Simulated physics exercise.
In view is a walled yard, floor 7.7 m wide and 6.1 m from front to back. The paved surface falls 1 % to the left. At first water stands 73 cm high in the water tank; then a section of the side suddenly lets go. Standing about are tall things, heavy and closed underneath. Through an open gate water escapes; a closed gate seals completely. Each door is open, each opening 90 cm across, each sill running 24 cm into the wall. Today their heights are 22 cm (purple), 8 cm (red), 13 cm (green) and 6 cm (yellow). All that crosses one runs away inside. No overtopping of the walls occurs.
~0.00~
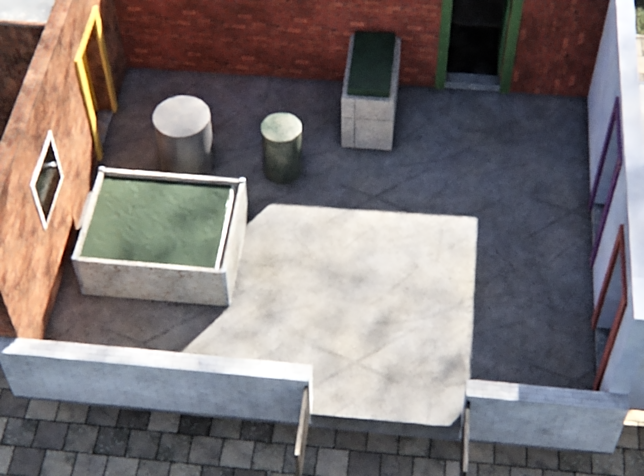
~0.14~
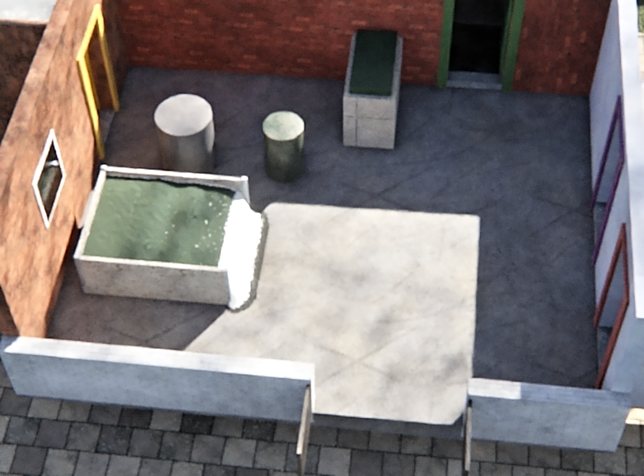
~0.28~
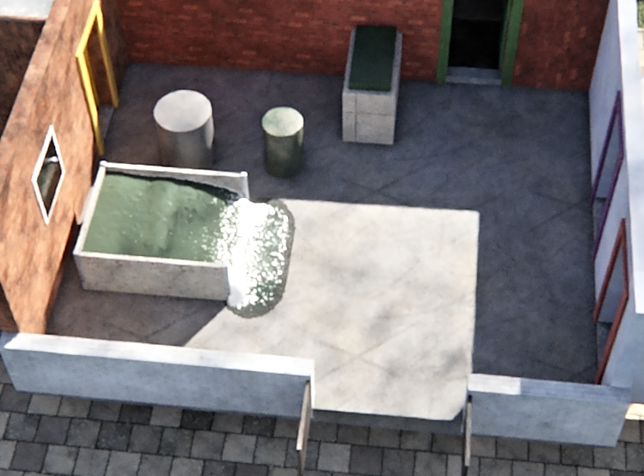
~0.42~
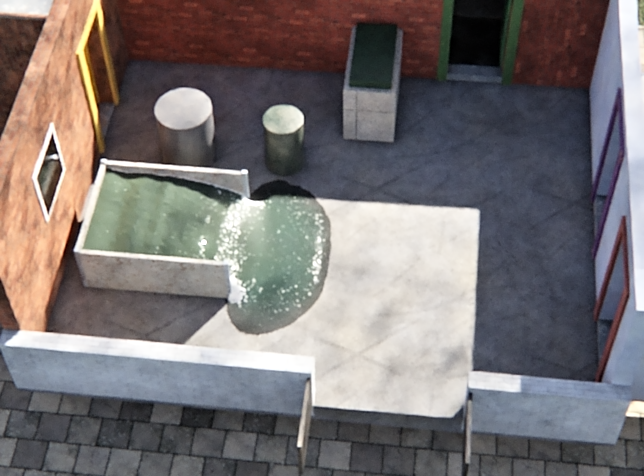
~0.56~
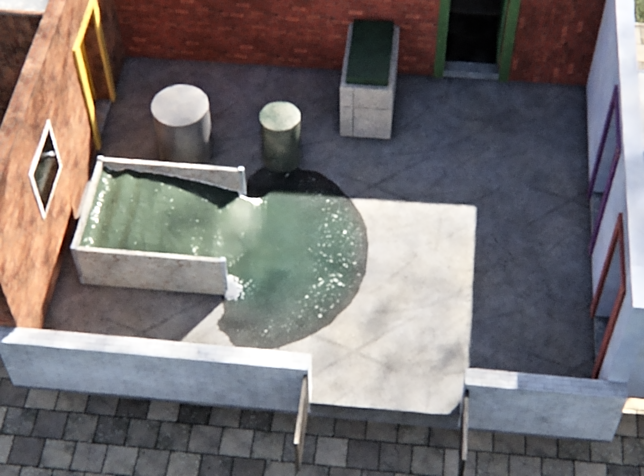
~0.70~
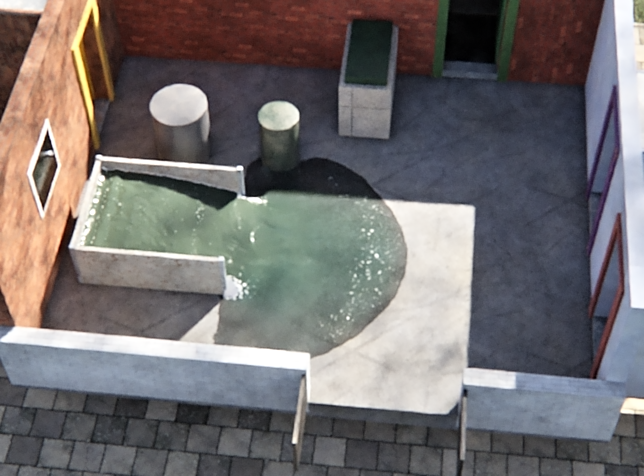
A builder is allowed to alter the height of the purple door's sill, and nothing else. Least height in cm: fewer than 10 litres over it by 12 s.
Approx. 17 cm.
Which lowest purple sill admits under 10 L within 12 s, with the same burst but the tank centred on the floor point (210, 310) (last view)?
Then about 14.5 centimetres at the least.
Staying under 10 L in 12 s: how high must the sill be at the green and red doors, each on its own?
You'd want about 9.0 centimetres at green and about 19 centimetres at red.
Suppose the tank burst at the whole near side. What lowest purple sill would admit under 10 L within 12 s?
A minimum of about 6.0 cm.
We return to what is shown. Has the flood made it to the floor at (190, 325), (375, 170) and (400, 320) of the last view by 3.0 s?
One by one: Clear, drenched, drenched.
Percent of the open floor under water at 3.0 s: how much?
Approximately 65 %.
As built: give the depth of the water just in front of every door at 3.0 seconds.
Centimetres: Purple = 20, red = 20, green = 4, yellow = 0.
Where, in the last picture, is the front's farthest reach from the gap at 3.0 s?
Near (578, 91).
After 1.4 s water covers 45 % of the floor, deepest (28 cm) near (246, 262); it has not reached the purple door.
After 3.0 s water covers 65 % of the floor, deepest (29 cm) near (586, 410); 20 cm at the purple door, 0 litres in over its 22 cm sill.
After 12.0 s water covers 90 % of the floor, deepest (10 cm) near (31, 361); 4 cm at the purple door, 0 litres in over its 22 cm sill.
At the purple door as built, the water arrived by 1.7 s and peaked near 21 cm at 2.6 s.
Run again over the same 12 s with other heights there, 28 litres in over 14 cm, 3 litres over 19 cm. The limit of 10 litres is kept from about 17 cm up.
